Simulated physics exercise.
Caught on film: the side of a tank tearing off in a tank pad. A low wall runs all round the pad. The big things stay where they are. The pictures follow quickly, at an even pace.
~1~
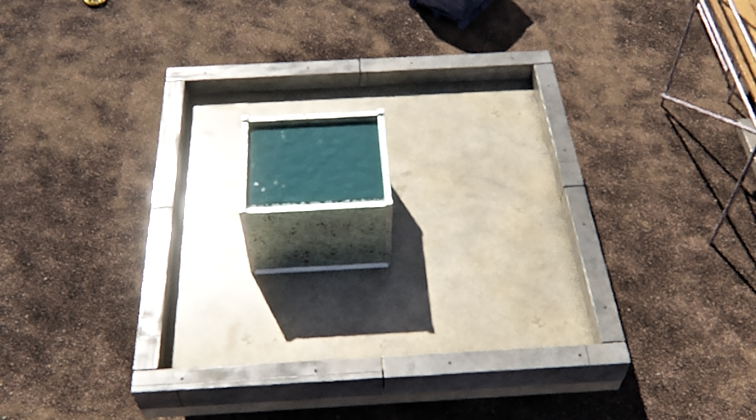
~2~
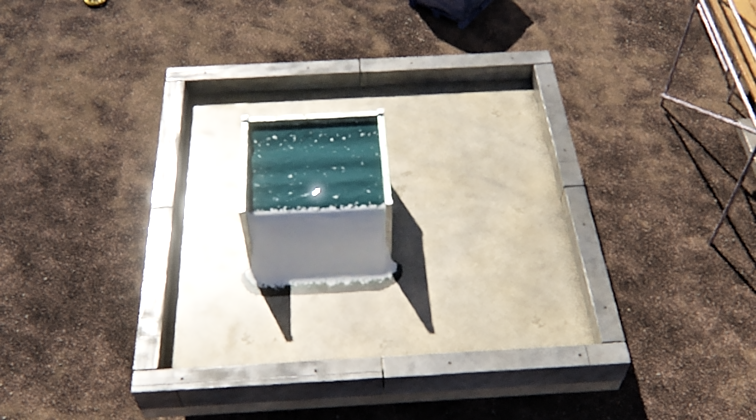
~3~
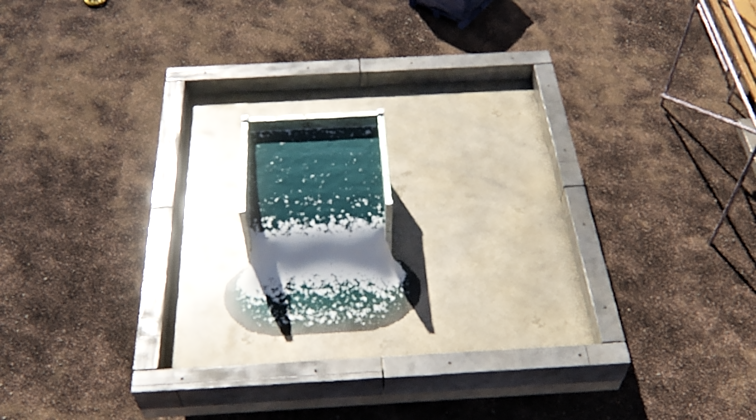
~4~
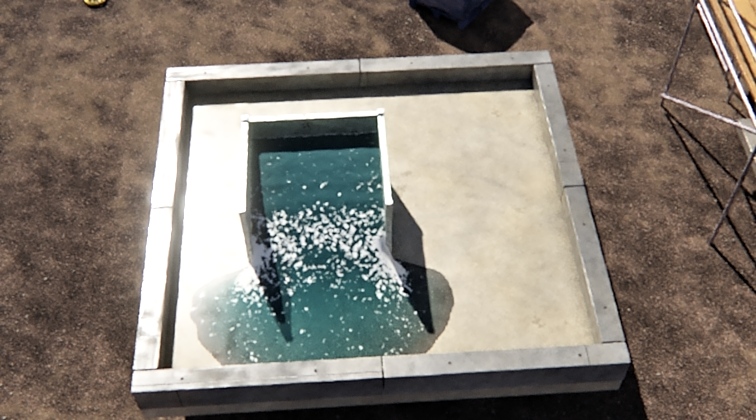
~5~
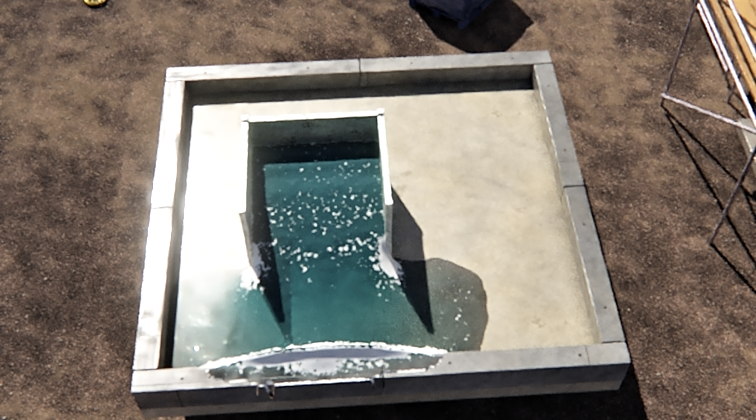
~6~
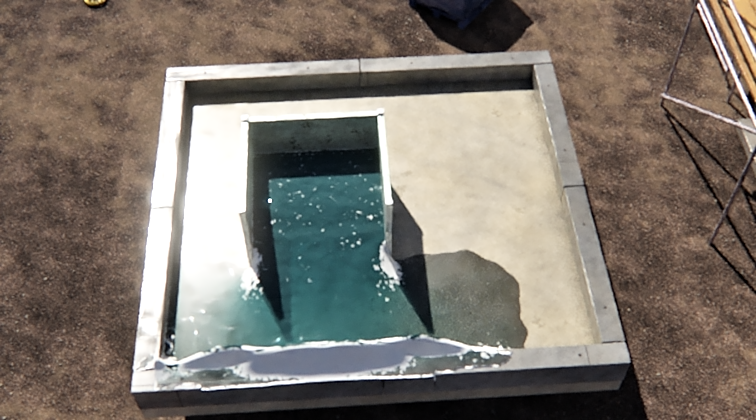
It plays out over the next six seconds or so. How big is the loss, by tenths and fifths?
The share lost is more than a fifth.
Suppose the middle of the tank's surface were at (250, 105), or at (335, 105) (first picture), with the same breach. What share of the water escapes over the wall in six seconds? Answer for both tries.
In turn 16 and 12 per cent.
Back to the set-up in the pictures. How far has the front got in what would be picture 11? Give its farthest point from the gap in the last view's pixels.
Around (595, 354).
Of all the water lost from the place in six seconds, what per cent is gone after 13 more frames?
Some 100 per cent.
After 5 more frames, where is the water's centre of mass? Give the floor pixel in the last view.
Roughly at (339, 300).
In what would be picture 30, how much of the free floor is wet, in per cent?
Near 90 in a hundred.
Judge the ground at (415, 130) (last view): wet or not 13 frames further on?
There: No water.
A moment on, water covers 30 % of the floor; the low wall has let 6 % over.
Next, water covers 35 % of the floor; the low wall has let 16 % over.
Then, water covers 60 % of the floor; the low wall has let 27 % over.
Later, water covers 75 % of the floor; the low wall has let 27 % over.
In the end, water covers 85 % of the floor; the low wall has let 27 % over.
